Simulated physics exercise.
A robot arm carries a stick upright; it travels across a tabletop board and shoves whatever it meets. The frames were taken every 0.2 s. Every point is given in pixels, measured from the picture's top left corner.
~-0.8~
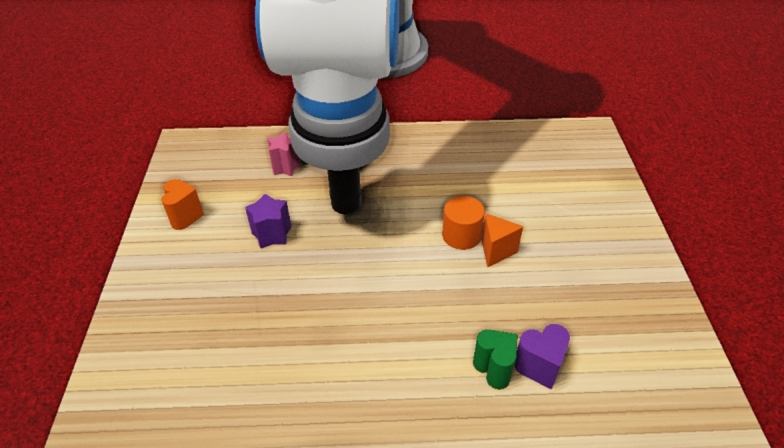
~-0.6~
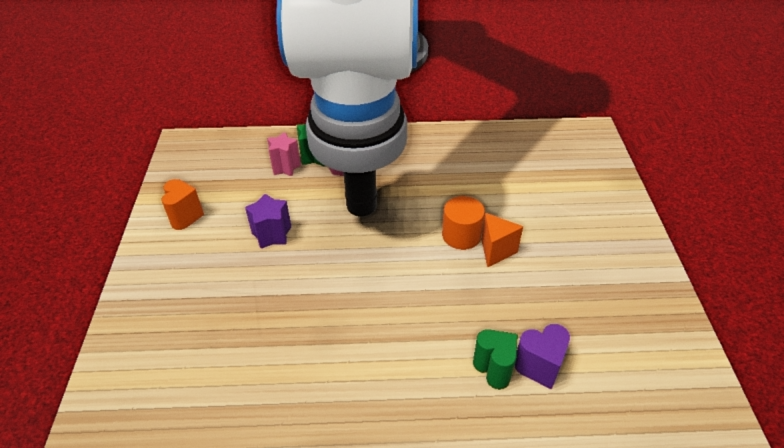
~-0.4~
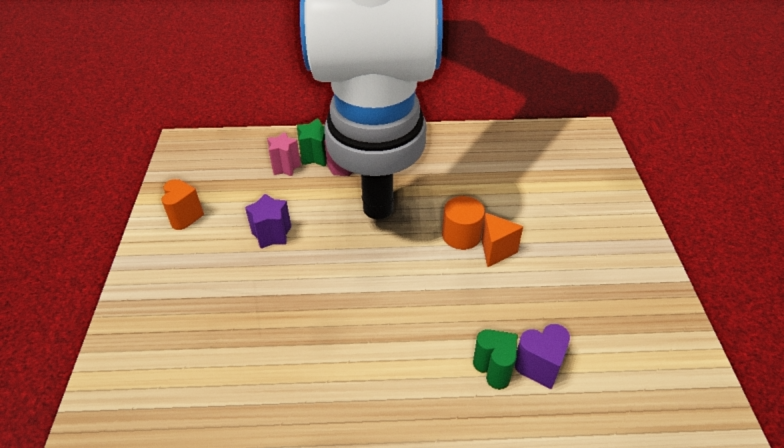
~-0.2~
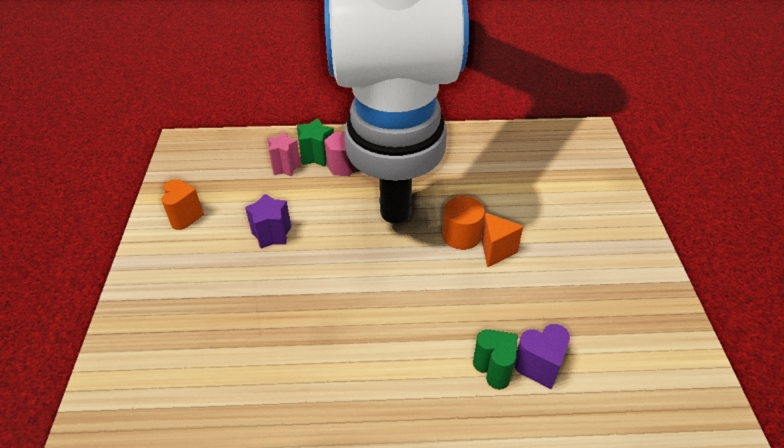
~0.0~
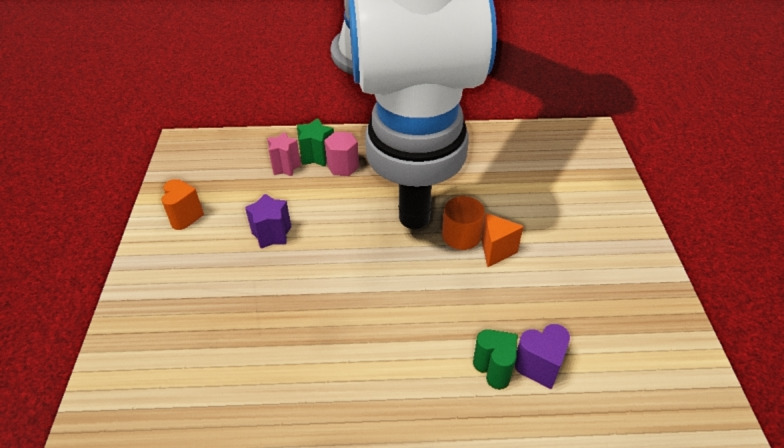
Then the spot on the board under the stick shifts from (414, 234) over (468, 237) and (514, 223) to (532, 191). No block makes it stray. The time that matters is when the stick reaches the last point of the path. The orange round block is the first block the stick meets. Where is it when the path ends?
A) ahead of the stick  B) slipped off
My answer is option B.
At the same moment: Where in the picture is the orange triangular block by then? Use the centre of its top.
I think it will end close to (523, 229).
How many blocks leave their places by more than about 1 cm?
That makes 2 blocks.
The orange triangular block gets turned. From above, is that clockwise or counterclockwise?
Its rotation is clockwise.
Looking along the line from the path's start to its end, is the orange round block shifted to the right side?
That would be a yes.
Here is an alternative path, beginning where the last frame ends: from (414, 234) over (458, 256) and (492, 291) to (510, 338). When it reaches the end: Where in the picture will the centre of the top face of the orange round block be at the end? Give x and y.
The answer is (485, 211).
The first path, step by step. One third of the way, stick at (472, 223); orange round block at (508, 206); orange triangular block at (522, 229), turned 75° clockwise.
Two thirds of the way, stick at (517, 208); orange round block at (555, 195); orange triangular block at (523, 229), turned 80° clockwise.
At the end, stick at (535, 176); orange round block at (564, 190); orange triangular block at (523, 229), turned 80° clockwise.
